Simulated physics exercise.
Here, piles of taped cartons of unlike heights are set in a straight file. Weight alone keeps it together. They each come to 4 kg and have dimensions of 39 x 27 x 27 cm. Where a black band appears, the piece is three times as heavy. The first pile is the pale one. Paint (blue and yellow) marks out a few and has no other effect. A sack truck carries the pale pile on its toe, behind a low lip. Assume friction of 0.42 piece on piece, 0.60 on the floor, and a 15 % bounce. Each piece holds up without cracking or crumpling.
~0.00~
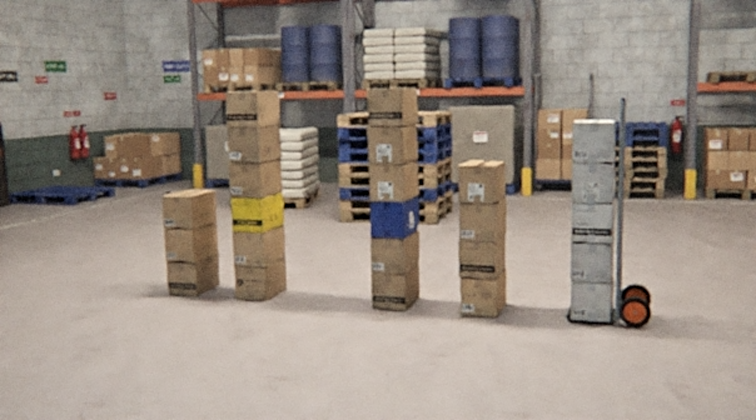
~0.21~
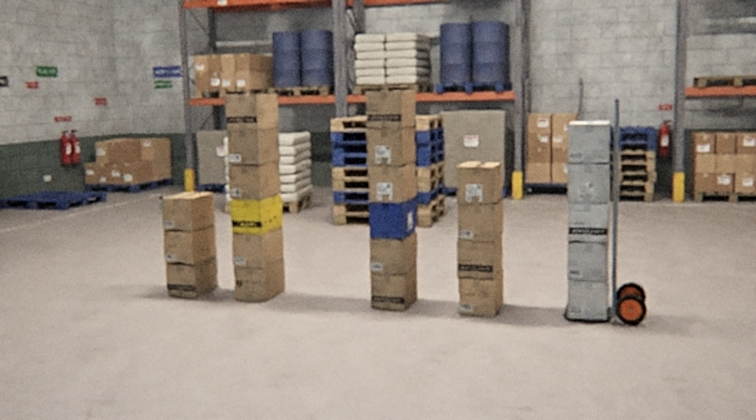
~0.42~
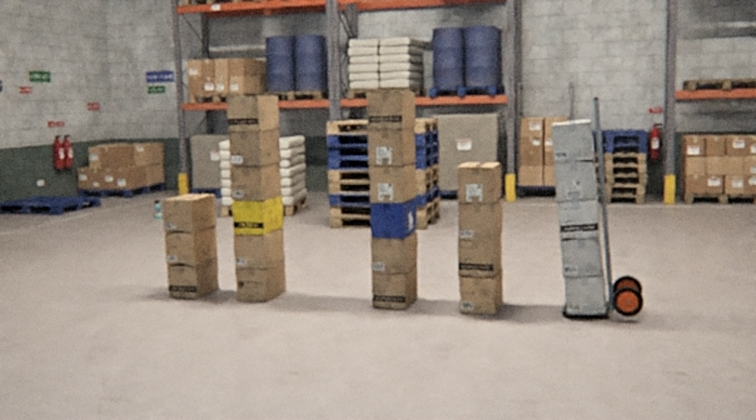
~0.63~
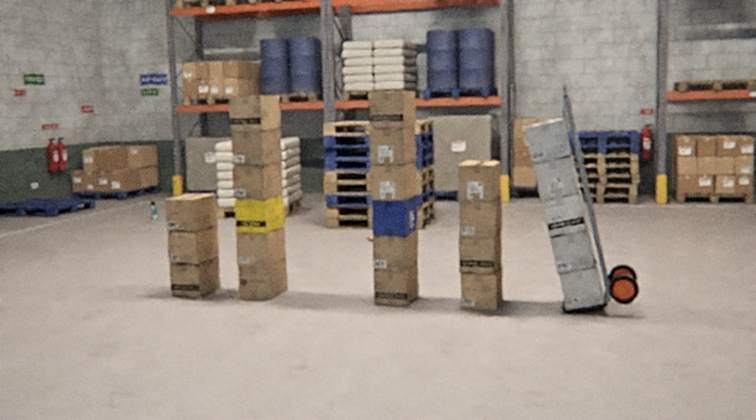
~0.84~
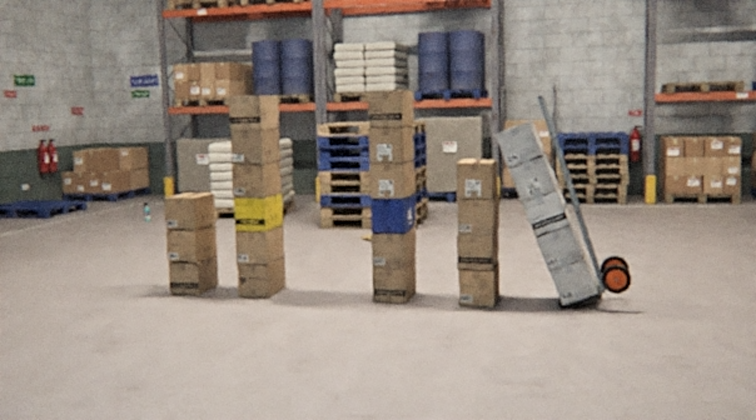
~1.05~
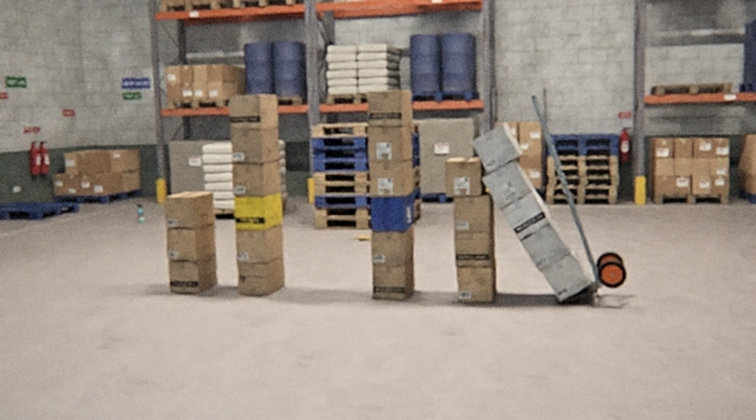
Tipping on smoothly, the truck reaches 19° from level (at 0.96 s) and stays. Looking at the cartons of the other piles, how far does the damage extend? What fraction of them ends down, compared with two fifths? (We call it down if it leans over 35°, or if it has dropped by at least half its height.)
The fraction down is larger than two fifths.
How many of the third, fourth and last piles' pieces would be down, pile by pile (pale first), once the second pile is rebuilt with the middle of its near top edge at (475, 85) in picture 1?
Down by pile: Third 5, fourth 5, last 3.
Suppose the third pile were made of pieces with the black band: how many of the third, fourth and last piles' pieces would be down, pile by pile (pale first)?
Down at the end: Third pile 0, fourth pile 0, last pile 0.
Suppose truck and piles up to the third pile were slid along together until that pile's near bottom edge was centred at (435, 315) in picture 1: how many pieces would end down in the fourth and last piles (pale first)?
Down per pile: Fourth 5; last 3.
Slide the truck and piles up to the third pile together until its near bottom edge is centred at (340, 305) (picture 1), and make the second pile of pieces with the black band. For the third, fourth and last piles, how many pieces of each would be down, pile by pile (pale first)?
Pile by pile that makes third 0, fourth 0, last 0.
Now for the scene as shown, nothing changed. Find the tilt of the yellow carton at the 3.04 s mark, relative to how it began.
I'd estimate close to 50°.
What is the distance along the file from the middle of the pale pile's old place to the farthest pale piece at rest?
Distance along: Near 150 cm.
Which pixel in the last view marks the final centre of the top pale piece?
It ends up centred around (385, 246) in the last view.
By 1.66 s, 5 of the pale pile down; none of the 19 other cartons down, 10 disturbed; blue carton tilted 5°.
By 2.32 s, 5 of the pale pile down; 10 of the 19 other cartons down; blue carton tilted 50°, 23 cm lower; yellow carton tilted 3°.
By 3.04 s, 5 of the pale pile down; 18 of the 19 other cartons down; blue carton on its side; yellow carton tilted 48°, 28 cm lower.
When it is over (4.9 s), 5 of the pale pile down; 18 of the 19 other cartons down; blue carton on its side; yellow carton tilted 45°, 29 cm lower. That is 95 per cent. In pixels of the last frame, middles, blue carton near (290, 275), yellow carton near (194, 244).
